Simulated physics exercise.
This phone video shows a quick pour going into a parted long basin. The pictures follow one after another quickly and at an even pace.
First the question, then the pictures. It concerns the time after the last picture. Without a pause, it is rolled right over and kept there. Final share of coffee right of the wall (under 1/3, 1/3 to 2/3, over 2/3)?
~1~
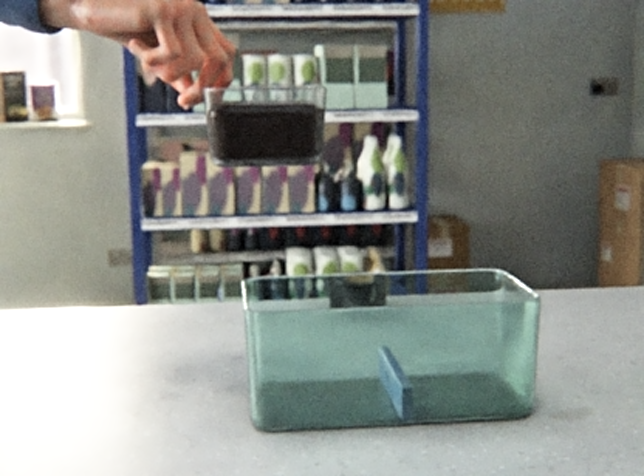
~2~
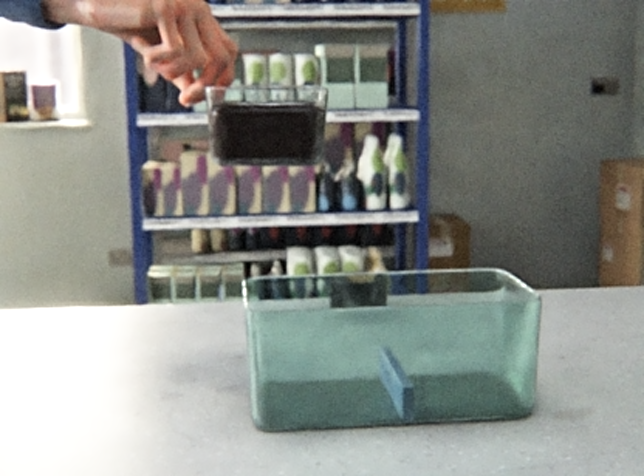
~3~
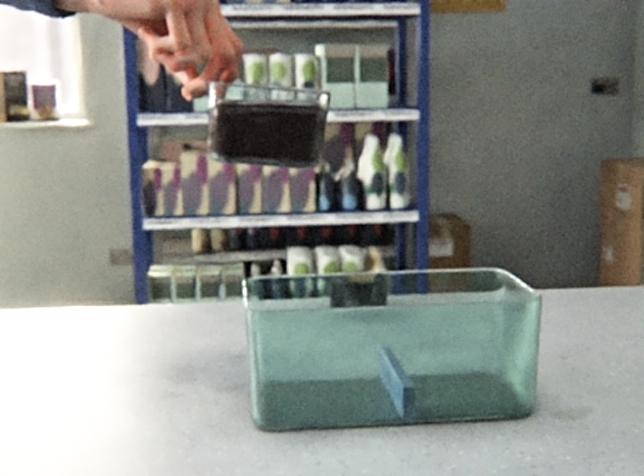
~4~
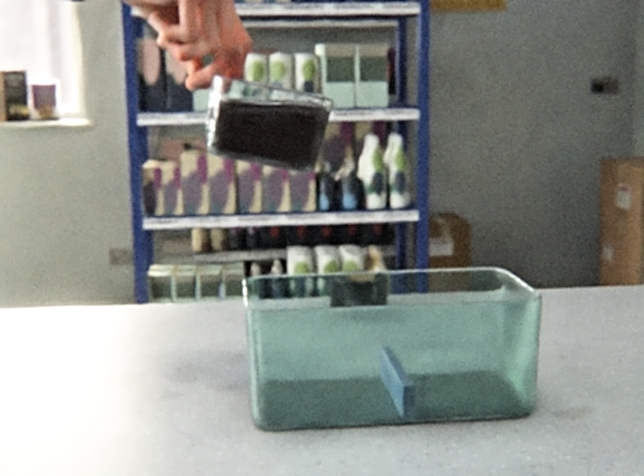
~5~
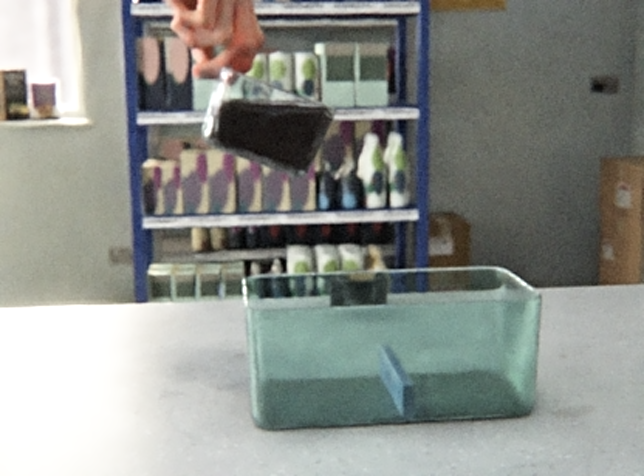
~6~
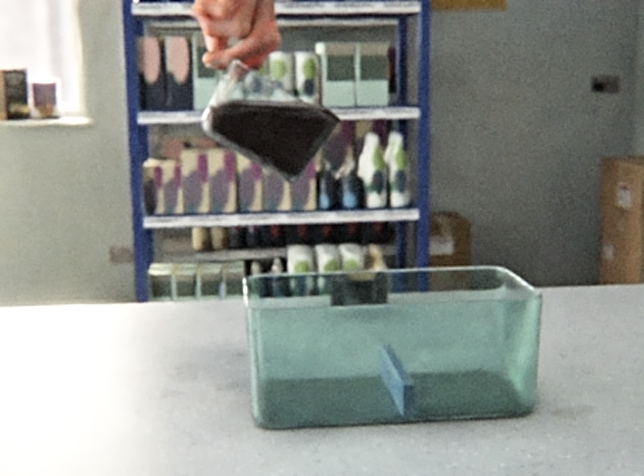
The share right of the wall fails to exceed two thirds but reaches one third.
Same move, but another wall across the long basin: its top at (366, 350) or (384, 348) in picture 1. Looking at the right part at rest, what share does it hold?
75 % then 65 %.
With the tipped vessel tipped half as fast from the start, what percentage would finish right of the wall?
It comes to around 60 per cent.
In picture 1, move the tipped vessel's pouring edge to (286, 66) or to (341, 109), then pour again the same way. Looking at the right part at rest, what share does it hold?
About 15 per cent, then about 65 per cent.
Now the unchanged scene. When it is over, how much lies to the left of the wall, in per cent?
I'd put it at about 50 per cent.
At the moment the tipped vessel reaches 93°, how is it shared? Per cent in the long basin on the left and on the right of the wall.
Left side: 5 in a hundred; right side: 15 in a hundred.
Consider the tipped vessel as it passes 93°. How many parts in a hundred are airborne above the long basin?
50 in a hundred.
A moment on, the tilt is 93° and 30 per cent is still to pour, 4 is left of the wall and 15 right of it.
Next, the tilt is 105° and 5 per cent is still to pour, 31 is left of the wall and 54 right of it.
Then the tilt is 105° and 0 per cent is still to pour, 46 is left of the wall and 50 right of it.
Later the tilt is 105° and 0 per cent is still to pour, 49 is left of the wall and 50 right of it.
In the end 49 per cent lies left of the wall, 50 right of it and 1 outside.
